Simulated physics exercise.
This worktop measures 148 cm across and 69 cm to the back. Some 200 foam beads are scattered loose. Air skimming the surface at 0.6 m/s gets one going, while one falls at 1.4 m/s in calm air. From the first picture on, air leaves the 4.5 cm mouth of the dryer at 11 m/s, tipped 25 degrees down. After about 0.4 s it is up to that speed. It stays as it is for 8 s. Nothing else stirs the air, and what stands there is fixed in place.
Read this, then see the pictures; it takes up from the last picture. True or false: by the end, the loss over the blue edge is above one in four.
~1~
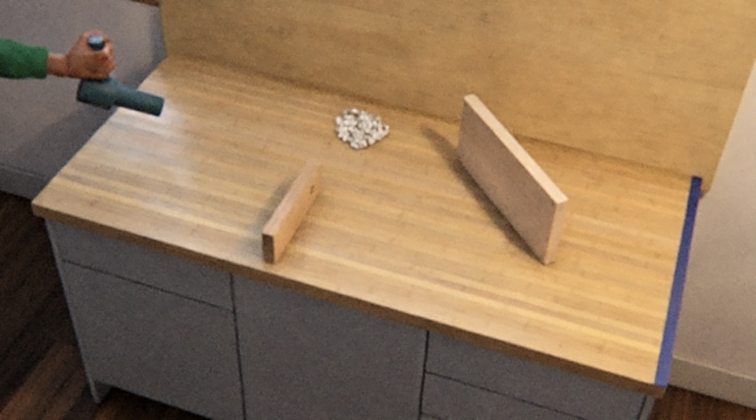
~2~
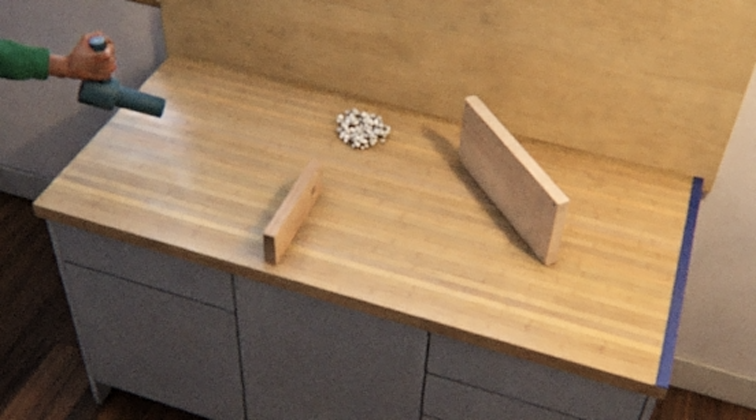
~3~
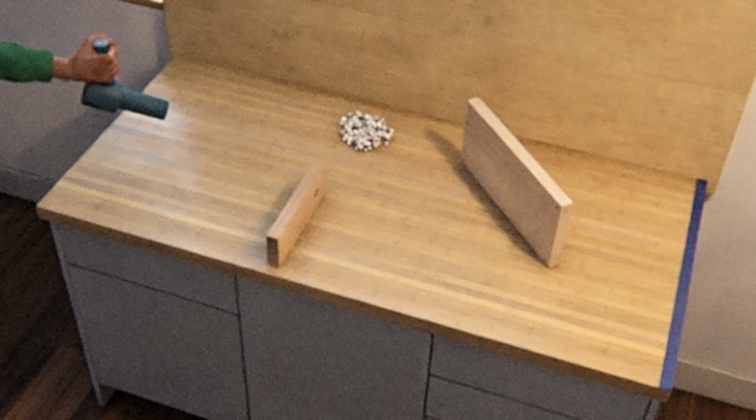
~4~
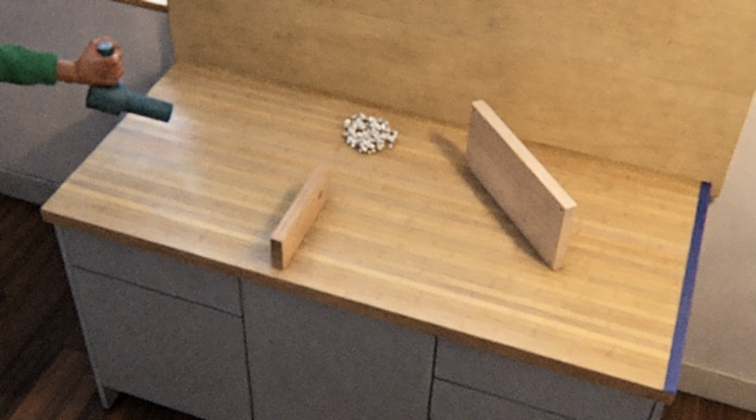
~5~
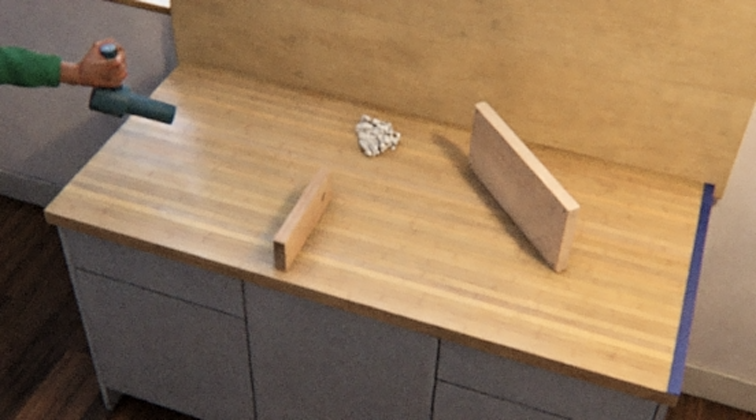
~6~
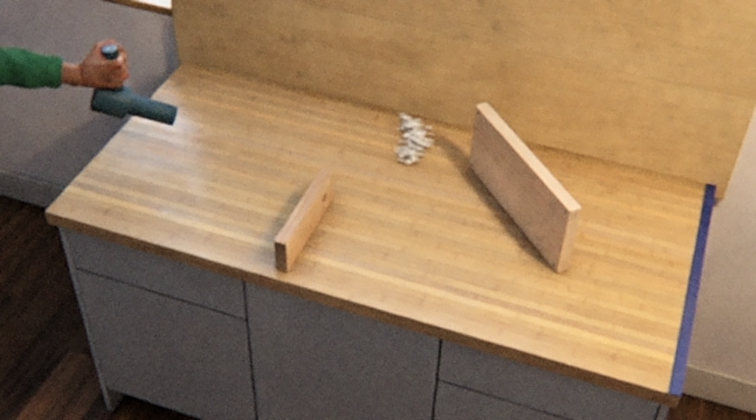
True.
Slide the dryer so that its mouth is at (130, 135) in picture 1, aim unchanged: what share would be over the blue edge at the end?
Estimate: About 90 %.
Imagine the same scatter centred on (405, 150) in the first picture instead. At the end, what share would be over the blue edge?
70 %.
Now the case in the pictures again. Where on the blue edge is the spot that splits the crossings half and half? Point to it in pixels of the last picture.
The halfway point of the crossings is around (713, 207) in the last picture.
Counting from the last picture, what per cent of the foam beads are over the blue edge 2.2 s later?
Close to 50 %.
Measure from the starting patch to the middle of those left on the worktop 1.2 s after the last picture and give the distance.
About 65 cm.
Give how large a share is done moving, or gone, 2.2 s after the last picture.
I reckon around 50 per cent.
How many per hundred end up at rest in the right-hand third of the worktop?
Roughly 15 %.
Then, 1.2 s after the last picture the count stands so, 40 % are over the blue edge; the middle of those still in play is near (614, 201).
Then, 2.2 s after the last picture the count stands so, 48 % are over the blue edge; the middle of those still in play is near (636, 207).
Then, 4.0 s after the last picture the count stands so, 68 % are over the blue edge; the middle of those still in play is near (644, 207).
Then, 7.6 s after the last picture, at the end, 84 % are over the blue edge; the middle of those still in play is near (628, 200).
